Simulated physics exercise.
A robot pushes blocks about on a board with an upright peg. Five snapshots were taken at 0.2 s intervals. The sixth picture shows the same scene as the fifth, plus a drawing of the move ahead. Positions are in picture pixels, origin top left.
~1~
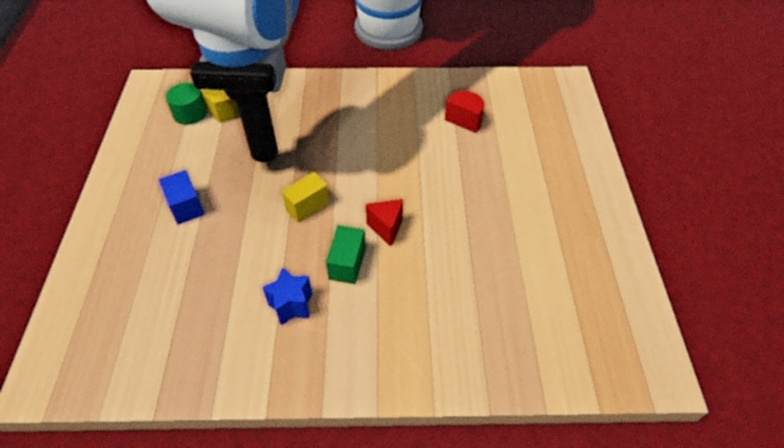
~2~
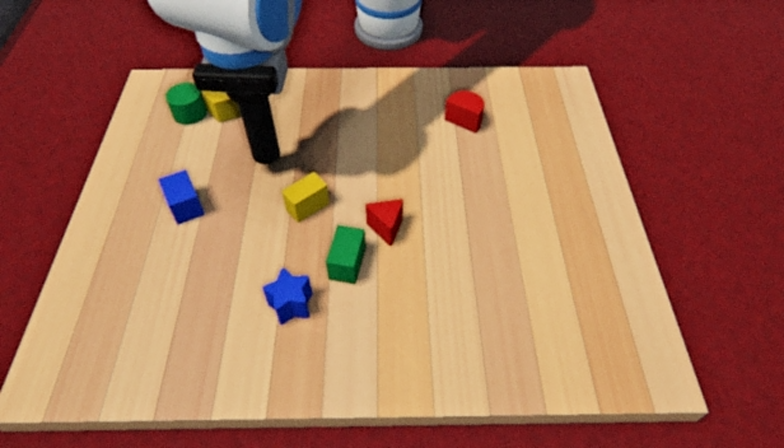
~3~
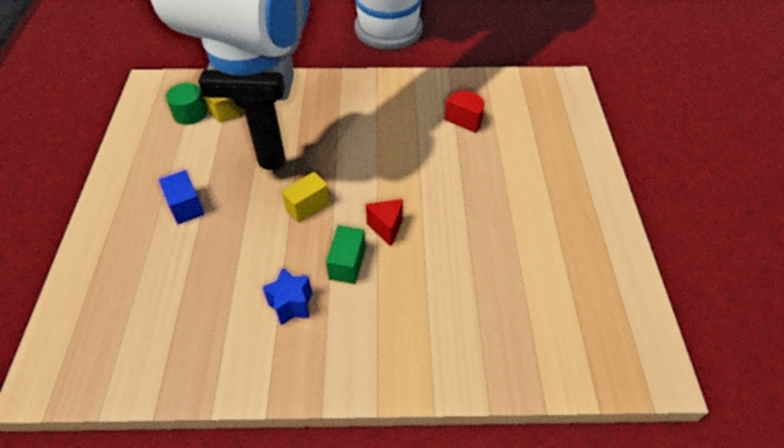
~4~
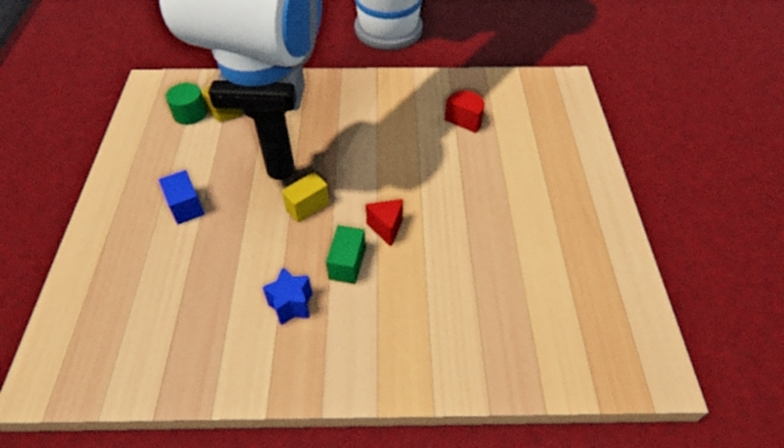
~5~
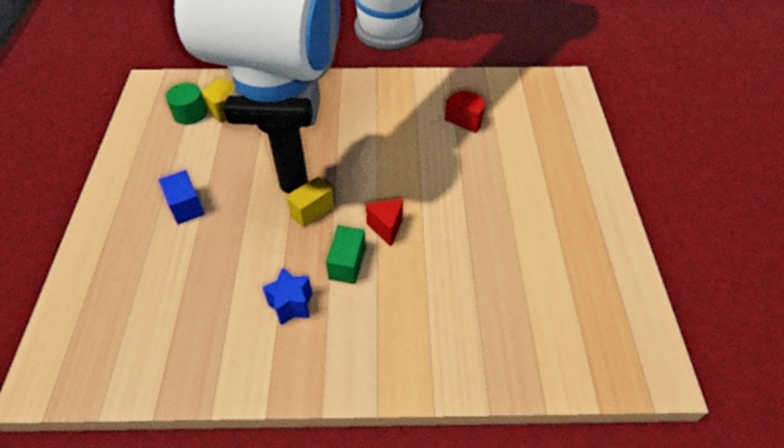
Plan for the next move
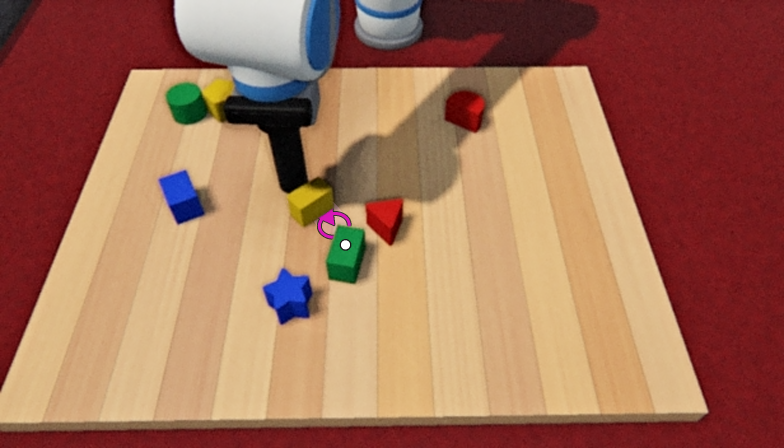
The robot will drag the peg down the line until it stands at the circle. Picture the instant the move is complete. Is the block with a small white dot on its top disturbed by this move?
That block is going to get moved.
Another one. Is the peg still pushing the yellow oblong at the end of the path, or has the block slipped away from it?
I'd say the yellow oblong is still out in front of the peg at the end.
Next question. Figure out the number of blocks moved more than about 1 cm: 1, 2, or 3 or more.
I count two.
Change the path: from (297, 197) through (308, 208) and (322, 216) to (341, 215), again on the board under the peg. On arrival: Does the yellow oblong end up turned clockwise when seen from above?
Yes, I think so.
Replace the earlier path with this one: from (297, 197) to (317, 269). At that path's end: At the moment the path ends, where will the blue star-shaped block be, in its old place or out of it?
It gets no push and keeps its place.
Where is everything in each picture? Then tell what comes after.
In the first picture, lower end of the peg (265, 153), tops of blocks, yellow oblong (304, 187), green oblong (346, 245), red three-sided block (386, 210).
In the second picture, peg (266, 155), blocks as before.
In the third picture, peg (272, 160), blocks as before.
In the fourth picture, peg (281, 170), blocks as before.
In the fifth picture, peg (294, 184), yellow oblong (309, 192), green oblong (346, 245), red three-sided block (386, 210).
The drawn path runs from (297, 197) through (312, 203) and (325, 213) to (334, 225); the dot is on the green oblong.
The first path, step by step. Halfway along, peg (317, 195); yellow oblong (329, 207), turned 20° clockwise.
At the end, peg (333, 213); yellow oblong (348, 224); green oblong (352, 256), turned 15° clockwise; red three-sided block not moved.
